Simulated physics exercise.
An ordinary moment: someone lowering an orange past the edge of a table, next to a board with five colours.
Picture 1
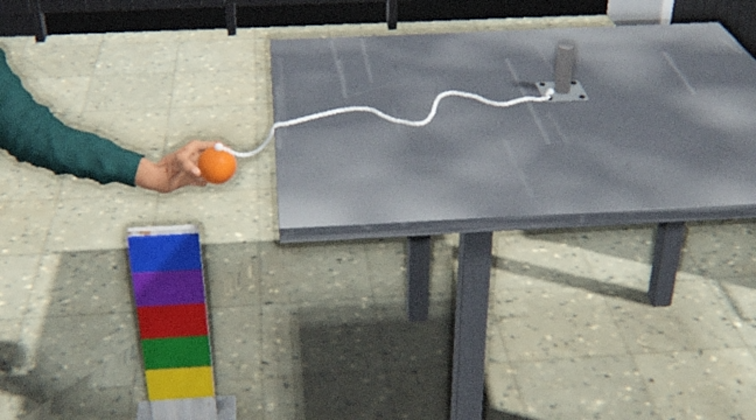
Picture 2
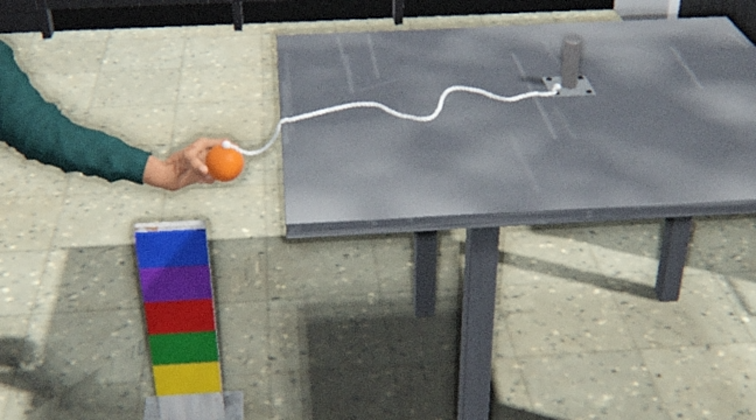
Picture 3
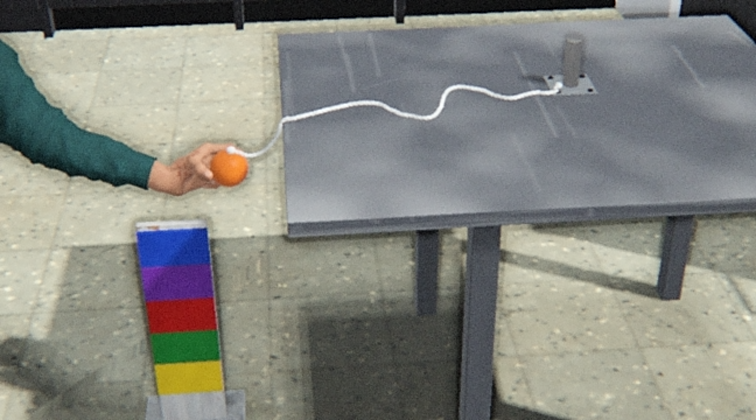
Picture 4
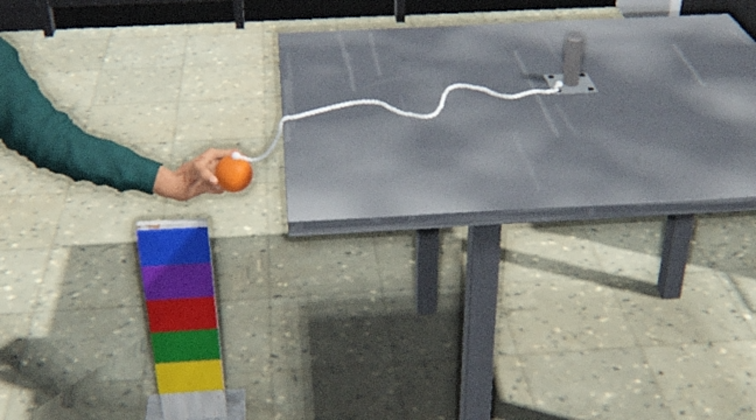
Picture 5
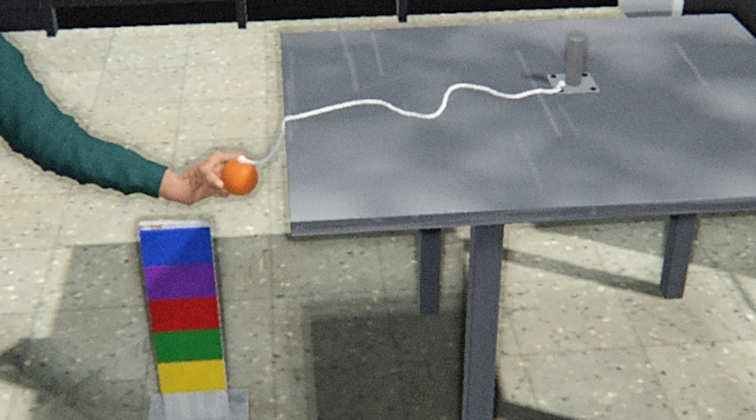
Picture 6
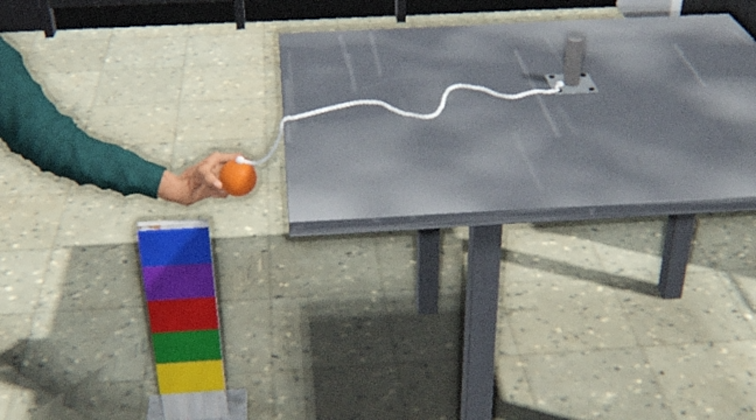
A hand in a green sleeve holding an orange ball, tied to a white cord running across a gray table to a metal post, shifts slightly right and down beside the table edge, near an upright strip of coloured bands.
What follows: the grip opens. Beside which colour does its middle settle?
Its middle rests at the purple band.
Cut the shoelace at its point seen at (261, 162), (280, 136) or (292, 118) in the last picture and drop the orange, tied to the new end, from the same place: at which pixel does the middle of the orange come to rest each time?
In that order: (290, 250), (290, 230) and (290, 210).
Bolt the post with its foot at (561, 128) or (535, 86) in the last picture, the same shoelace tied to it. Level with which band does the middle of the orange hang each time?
It would be red; red.
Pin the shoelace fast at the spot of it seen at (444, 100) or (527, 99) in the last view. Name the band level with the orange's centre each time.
It would be blue; purple.
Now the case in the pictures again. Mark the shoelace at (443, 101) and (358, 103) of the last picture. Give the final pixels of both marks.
About (399, 103), and the other about (282, 125).
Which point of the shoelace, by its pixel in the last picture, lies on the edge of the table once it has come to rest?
That spot is around (358, 103).
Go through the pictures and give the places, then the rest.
In the first picture, orange (217, 166); blue (165, 255); purple (169, 289); red (173, 322); green (177, 354); yellow (180, 385).
In the second picture, orange (224, 163); shoelace through (532, 94) (466, 89) (436, 115) (368, 104) (297, 118).
In the third picture, orange (229, 168).
In the fourth picture, orange (234, 174); shoelace through (533, 92) (468, 87) (437, 112) (370, 102) (298, 116).
In the fifth picture, orange (239, 177).
In the sixth picture, orange (238, 178); shoelace through (534, 92) (469, 87) (438, 112) (371, 102) (299, 117).
A little later, orange near (247, 260); level with blue.
Next, orange near (314, 263); level with purple.
Later still, orange near (277, 273); level with purple.
When it is over, orange near (288, 272); level with purple. The purple one.
